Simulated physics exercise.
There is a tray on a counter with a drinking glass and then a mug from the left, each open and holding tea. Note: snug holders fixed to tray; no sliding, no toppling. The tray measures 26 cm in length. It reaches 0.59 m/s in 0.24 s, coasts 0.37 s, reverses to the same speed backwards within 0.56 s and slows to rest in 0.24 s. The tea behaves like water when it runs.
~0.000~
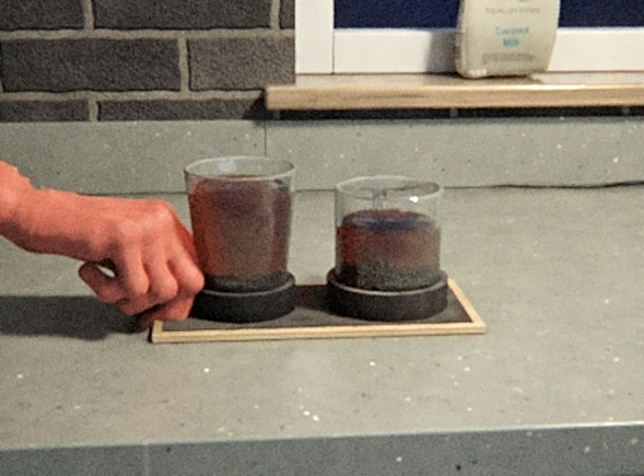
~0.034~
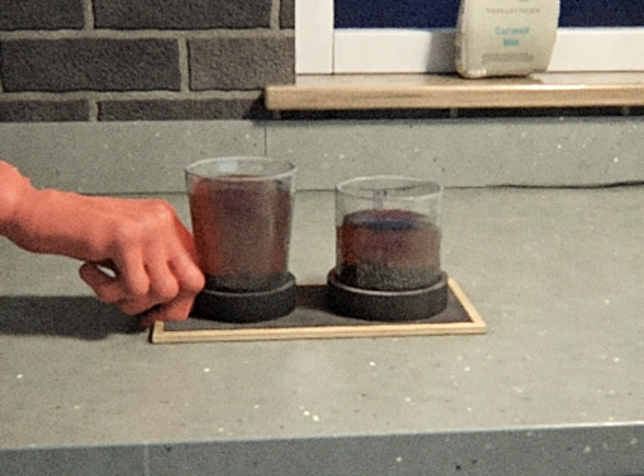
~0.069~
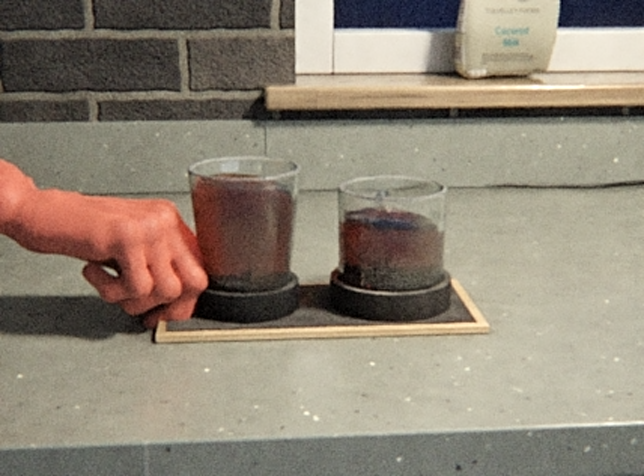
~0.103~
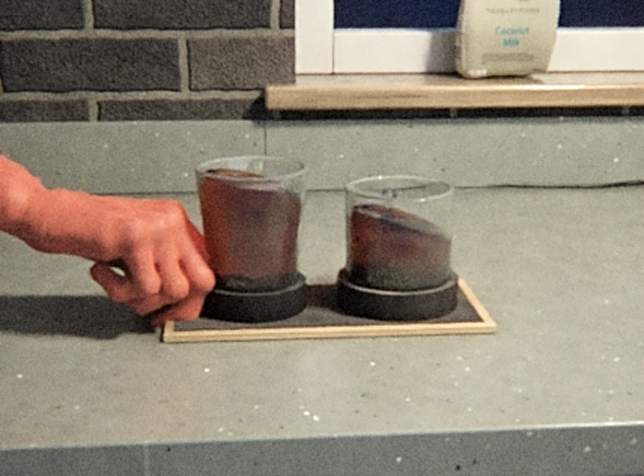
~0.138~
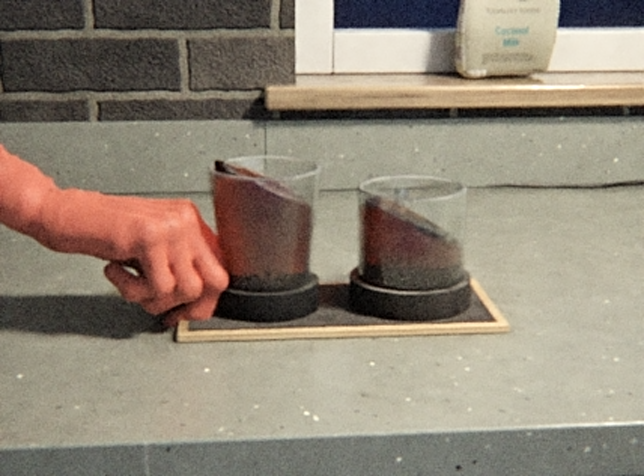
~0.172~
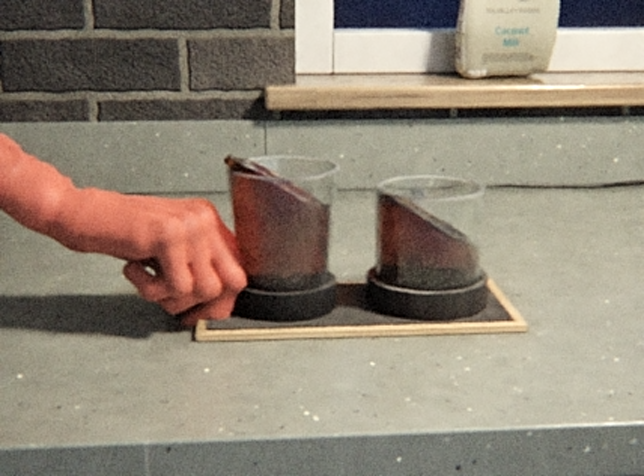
A bare hand at the left grips the end of a dark tray with a pale rim on a speckled grey counter, seen from the front and slightly above, before dark bricks and a wooden sill. On the tray, two clear vessels of reddish-brown tea stand on black bases, the taller at left. The hand slides the tray a short way right, and the tea tilts steeply, higher at left, while the camera stays still.
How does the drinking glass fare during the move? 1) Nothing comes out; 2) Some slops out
Some slops out.
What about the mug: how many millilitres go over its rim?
Roughly 0 ml.
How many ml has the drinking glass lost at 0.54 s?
Volume estimate: Near 4 ml.
By 0.54 s the tray moves at 0.59 m/s; losses from the left are 4, 0 ml.
By 0.92 s the tray moves at 0.08 m/s; losses from the left are 4, 0 ml.
By 1.29 s the tray moves at 0.31 m/s; losses from the left are 5, 0 ml.
By 1.66 s the tray moves at 0.00 m/s; losses from the left are 7, 0 ml.
At rest losses from the left are 7, 0 ml.
